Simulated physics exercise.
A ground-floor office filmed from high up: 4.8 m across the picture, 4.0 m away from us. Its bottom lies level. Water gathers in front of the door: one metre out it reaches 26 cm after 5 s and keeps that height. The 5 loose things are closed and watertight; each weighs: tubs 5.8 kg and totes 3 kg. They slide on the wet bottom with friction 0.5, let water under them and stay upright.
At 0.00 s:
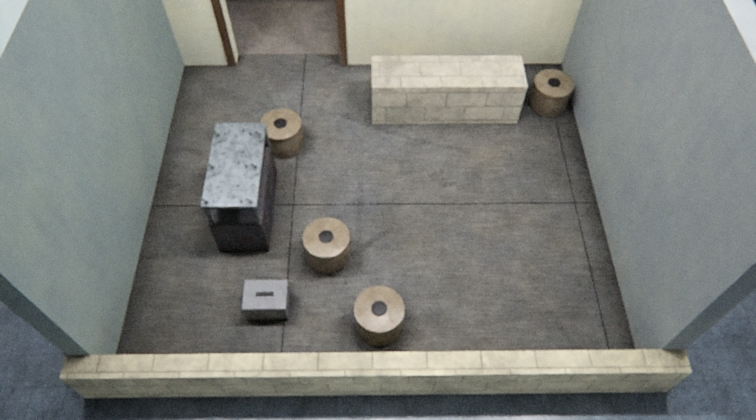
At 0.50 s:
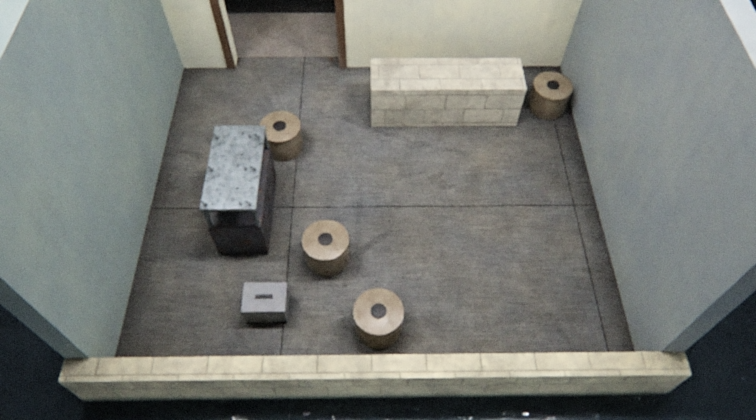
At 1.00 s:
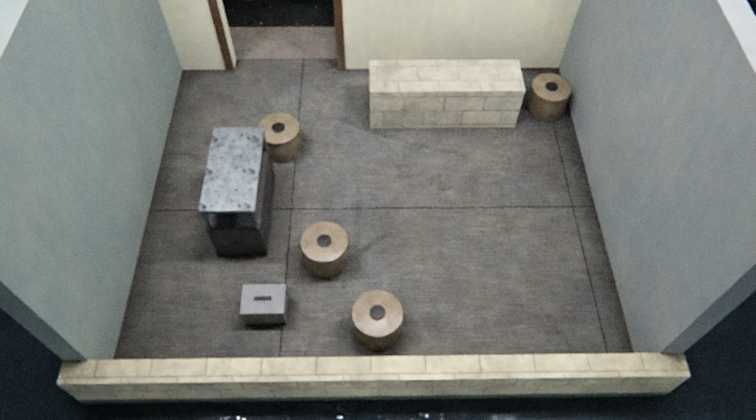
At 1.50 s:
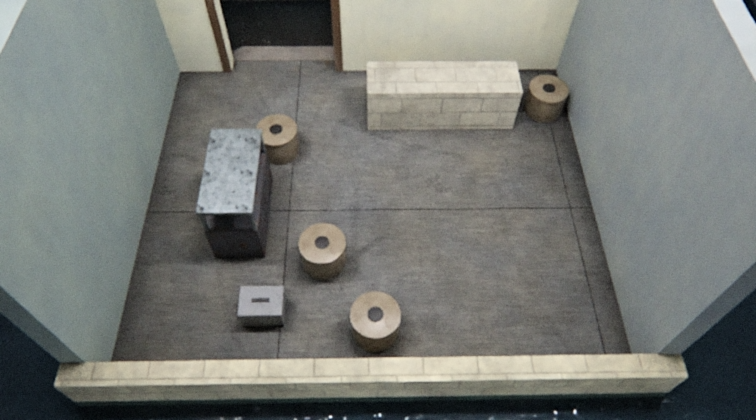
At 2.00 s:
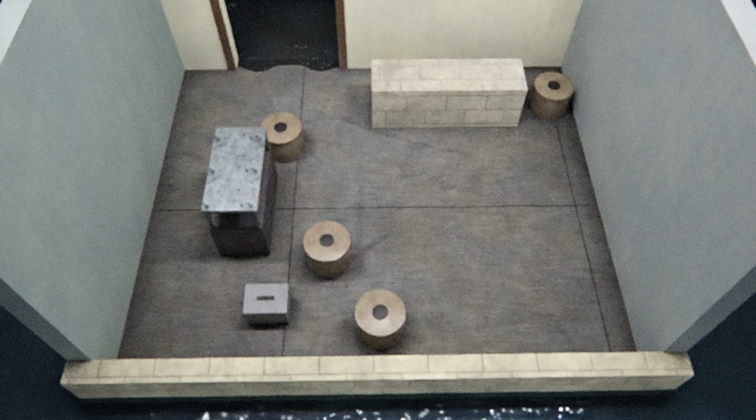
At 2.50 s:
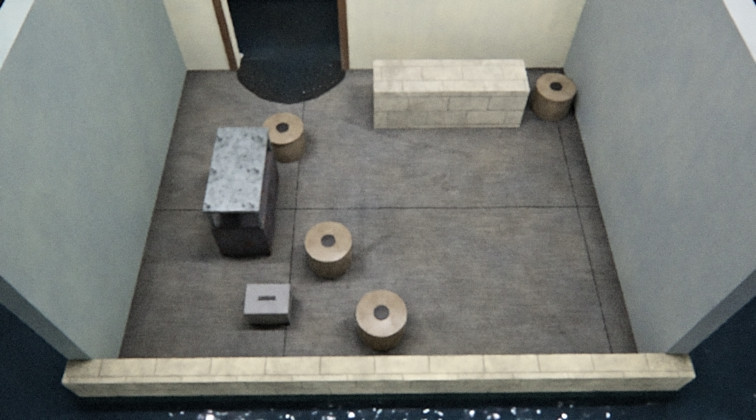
Dark water creeping through the doorway onto the grey office floor, while the round brown stools, desk and small box stay still.
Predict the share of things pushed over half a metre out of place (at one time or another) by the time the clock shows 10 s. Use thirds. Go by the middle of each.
It is two thirds or more.
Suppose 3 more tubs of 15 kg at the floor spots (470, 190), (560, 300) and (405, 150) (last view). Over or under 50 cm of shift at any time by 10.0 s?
In that order: Less, past it, short of it.
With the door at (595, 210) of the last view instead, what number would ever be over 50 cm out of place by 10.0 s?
In that case 4 of them.
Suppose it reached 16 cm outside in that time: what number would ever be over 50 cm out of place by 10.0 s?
Then 2.
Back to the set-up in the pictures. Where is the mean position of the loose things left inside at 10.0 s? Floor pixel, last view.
At about (474, 212).
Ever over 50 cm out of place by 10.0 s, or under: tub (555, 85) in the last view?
Answer: Less.
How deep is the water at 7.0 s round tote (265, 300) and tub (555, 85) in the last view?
About 9 and 0 cm.
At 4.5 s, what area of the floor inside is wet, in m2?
Some 6.0 m2.
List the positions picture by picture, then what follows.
The first frame shows a tub at (326, 237), on the bottom; a tote at (265, 294), on the bottom; water covers 0.0 m2; 0 of 5 have shifted.
The second frame shows a tub at (325, 240) rests on the ground; a tote at (264, 297) rests on the ground; water covers 0.0 m2; 0 of 5 have shifted.
The third frame shows a tub at (324, 241), on the bottom; a tote at (263, 299) rests on the ground; 0.0 m2 under water; 0 of 5 have shifted.
The fourth frame shows a tub at (322, 243), on the bottom; a tote at (261, 300) rests on the ground; water covers 0.0 m2; 0 of 5 have shifted.
The fifth frame shows a tub at (327, 241), on the bottom; a tote at (266, 298), on the bottom; 0.0 m2 under water; 0 of 5 have shifted.
The sixth frame shows a tub at (328, 241), on the bottom; a tote at (267, 298) rests on the ground; water covers 0.6 m2; 0 of 5 have shifted.
After 3.5 s 0 of 5 are over 50 cm from their spots; 0 afloat.
After 4.5 s 0 of 5 are over 50 cm from their spots; 1 afloat.
After 7.0 s 2 of 5 are over 50 cm from their spots; 4 afloat.
After 10.0 s 3 of 5 are over 50 cm from their spots, and 4 have been at some point; 4 afloat.
